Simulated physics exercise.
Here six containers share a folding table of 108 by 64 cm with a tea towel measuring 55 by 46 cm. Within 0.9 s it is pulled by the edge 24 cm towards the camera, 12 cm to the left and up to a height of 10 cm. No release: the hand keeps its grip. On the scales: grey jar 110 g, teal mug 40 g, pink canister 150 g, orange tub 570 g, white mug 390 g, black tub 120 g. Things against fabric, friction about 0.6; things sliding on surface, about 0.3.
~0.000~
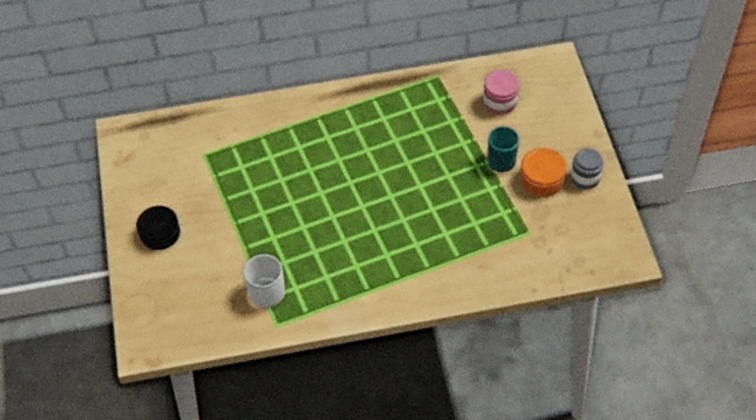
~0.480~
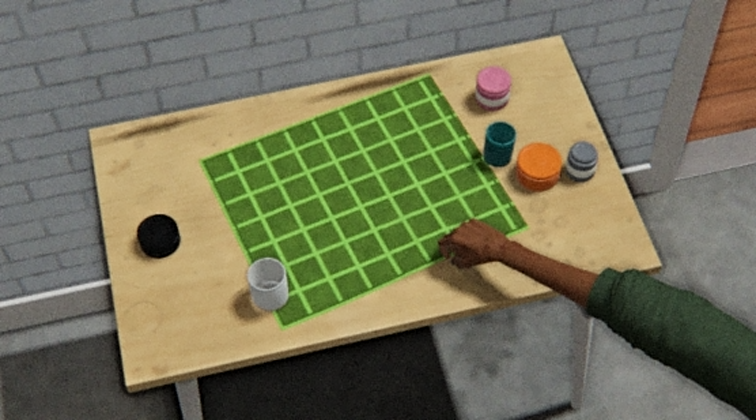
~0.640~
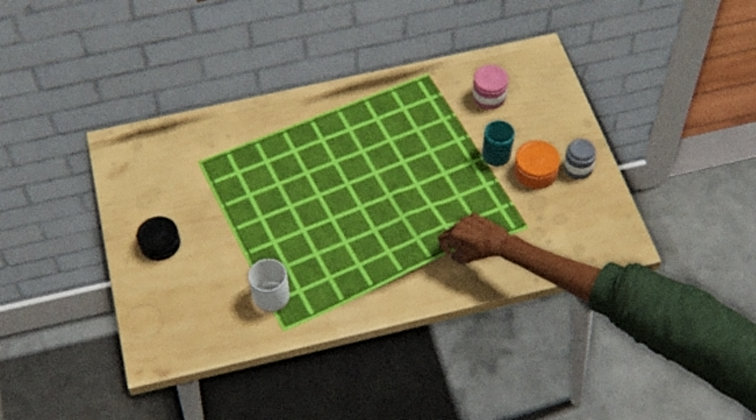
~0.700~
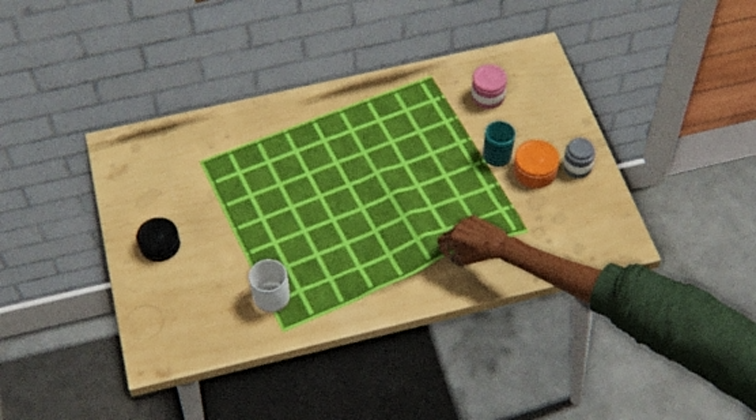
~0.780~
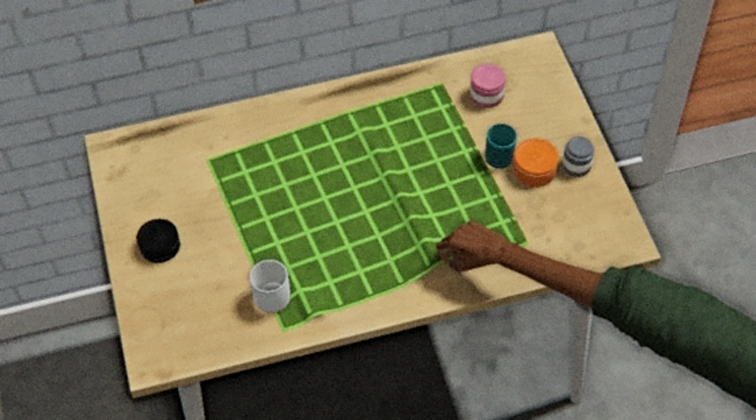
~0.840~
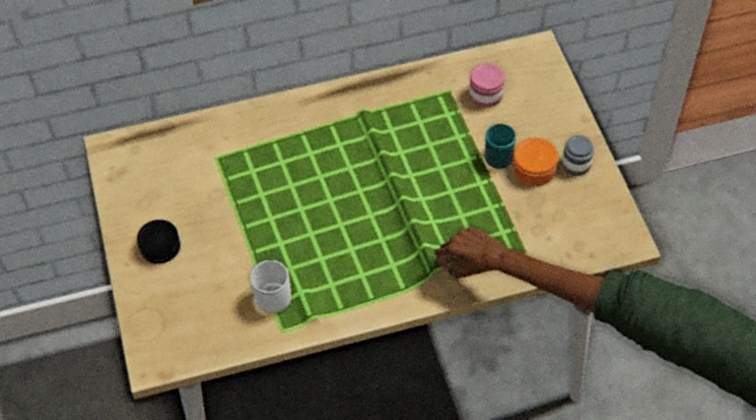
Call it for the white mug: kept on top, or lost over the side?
Kept on top.
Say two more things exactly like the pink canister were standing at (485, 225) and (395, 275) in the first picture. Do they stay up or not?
The first one tips off, and the other tips off.
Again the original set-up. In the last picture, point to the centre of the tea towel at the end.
The middle ends up near pixel (426, 281).
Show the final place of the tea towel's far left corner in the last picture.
About (316, 172).
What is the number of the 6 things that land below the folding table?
0 of them.
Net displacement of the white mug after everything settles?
Net shift, approx.: White mug = 4 cm.
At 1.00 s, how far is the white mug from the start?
White mug: About 0 cm.
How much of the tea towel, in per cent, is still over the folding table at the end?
Roughly 75% of it.
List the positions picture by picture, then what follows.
White mug (263, 271); tea towel corners (276, 328) (203, 154) (438, 76) (531, 234), in the first frame.
Tea towel corners (282, 331) (199, 160); grip (450, 257), in the second frame.
Tea towel corners (283, 331) (198, 162); grip (450, 252), in the third frame.
Tea towel corners (283, 332) (200, 162); grip (449, 254), in the fourth frame.
Teal mug (502, 135); tea towel corners (283, 333) (206, 160); grip (448, 260), in the fifth frame.
White mug (269, 276); tea towel corners (282, 334) (214, 157) (450, 90) (528, 256); grip (447, 266), in the sixth frame.
After 1.0 s, 100 % of the tea towel is still over the top; teal mug 2 cm off its start.
After 1.2 s, 90 % of the tea towel is still over the top; teal mug 2 cm off its start.
After 1.4 s, 80 % of the tea towel is still over the top; white mug 1 cm off its start at (272, 280), teal mug 2 cm off its start at (501, 136).
After 1.5 s, 75 % of the tea towel is still over the top; white mug 2 cm off its start, teal mug 2 cm off its start.
After 3.1 s, 75 % of the tea towel is still over the top; white mug 3 cm off its start at (279, 287), teal mug 2 cm off its start at (501, 136).
